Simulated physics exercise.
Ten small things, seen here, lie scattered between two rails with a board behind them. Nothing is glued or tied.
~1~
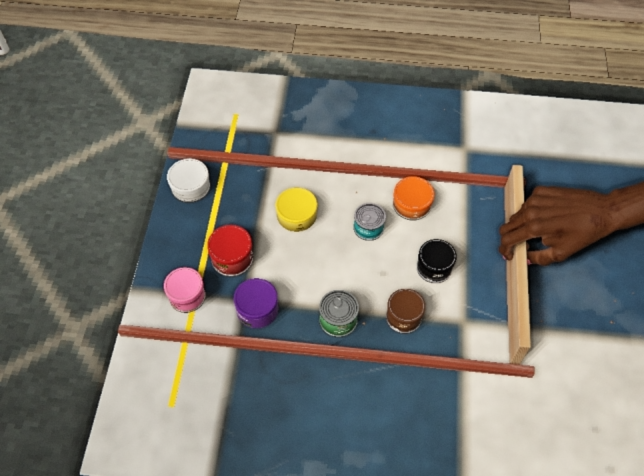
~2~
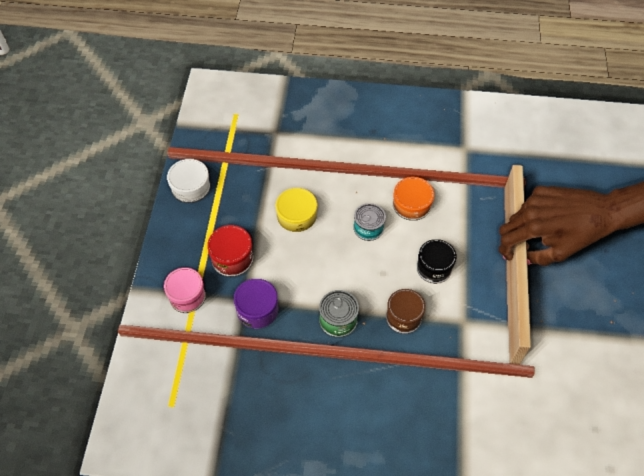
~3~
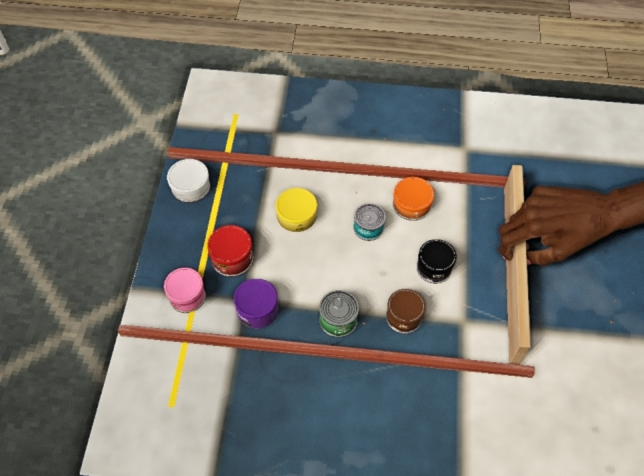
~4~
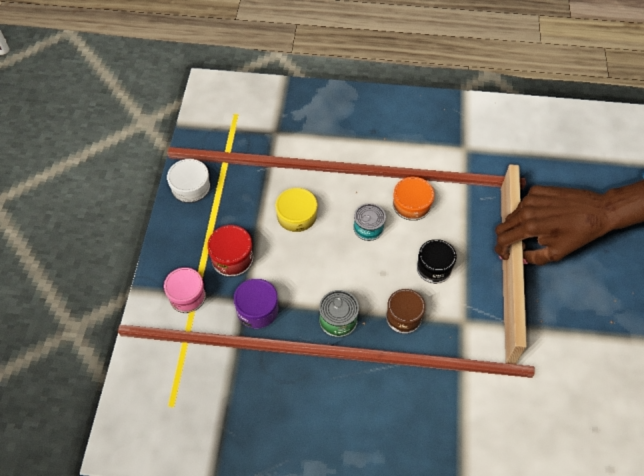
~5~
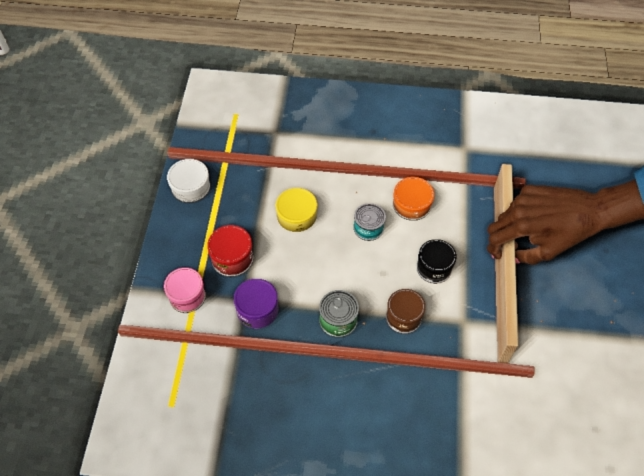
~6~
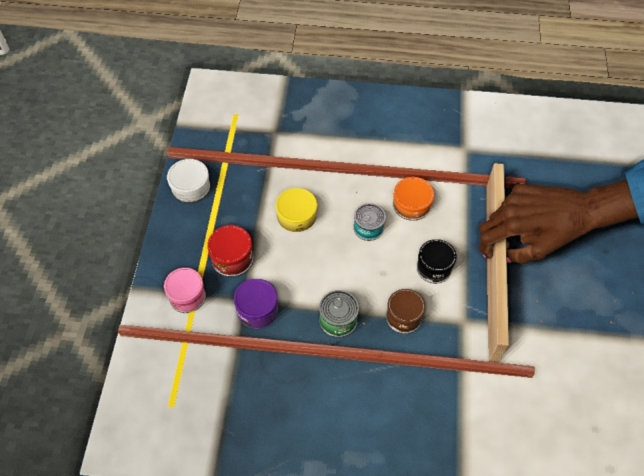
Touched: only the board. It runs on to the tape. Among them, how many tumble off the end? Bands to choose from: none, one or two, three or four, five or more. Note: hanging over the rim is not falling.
Final answer: One or two.
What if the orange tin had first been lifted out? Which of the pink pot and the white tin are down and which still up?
So the pink pot goes off the edge and the white tin goes off the edge.
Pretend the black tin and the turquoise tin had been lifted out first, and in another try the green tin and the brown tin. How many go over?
Going first to second: 1 and 0.
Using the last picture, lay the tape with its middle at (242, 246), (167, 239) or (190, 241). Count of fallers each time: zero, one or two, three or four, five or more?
First none, then five or more, and lastly more than four.
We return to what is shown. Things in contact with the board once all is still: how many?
Looks like 5 of them, all told.
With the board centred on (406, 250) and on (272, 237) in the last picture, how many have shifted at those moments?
3 by the first point, 9 by the second.
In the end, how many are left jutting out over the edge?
In total, 4 of them.
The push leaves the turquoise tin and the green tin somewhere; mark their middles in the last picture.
I'd put one close to (197, 213) and the other close to (171, 310).
Soon after, none off yet; white tin at rest near (189, 181); pink pot at rest near (185, 291); red tin at rest near (231, 251).
In the end, the number that fall off is one or two; gone, pink pot.
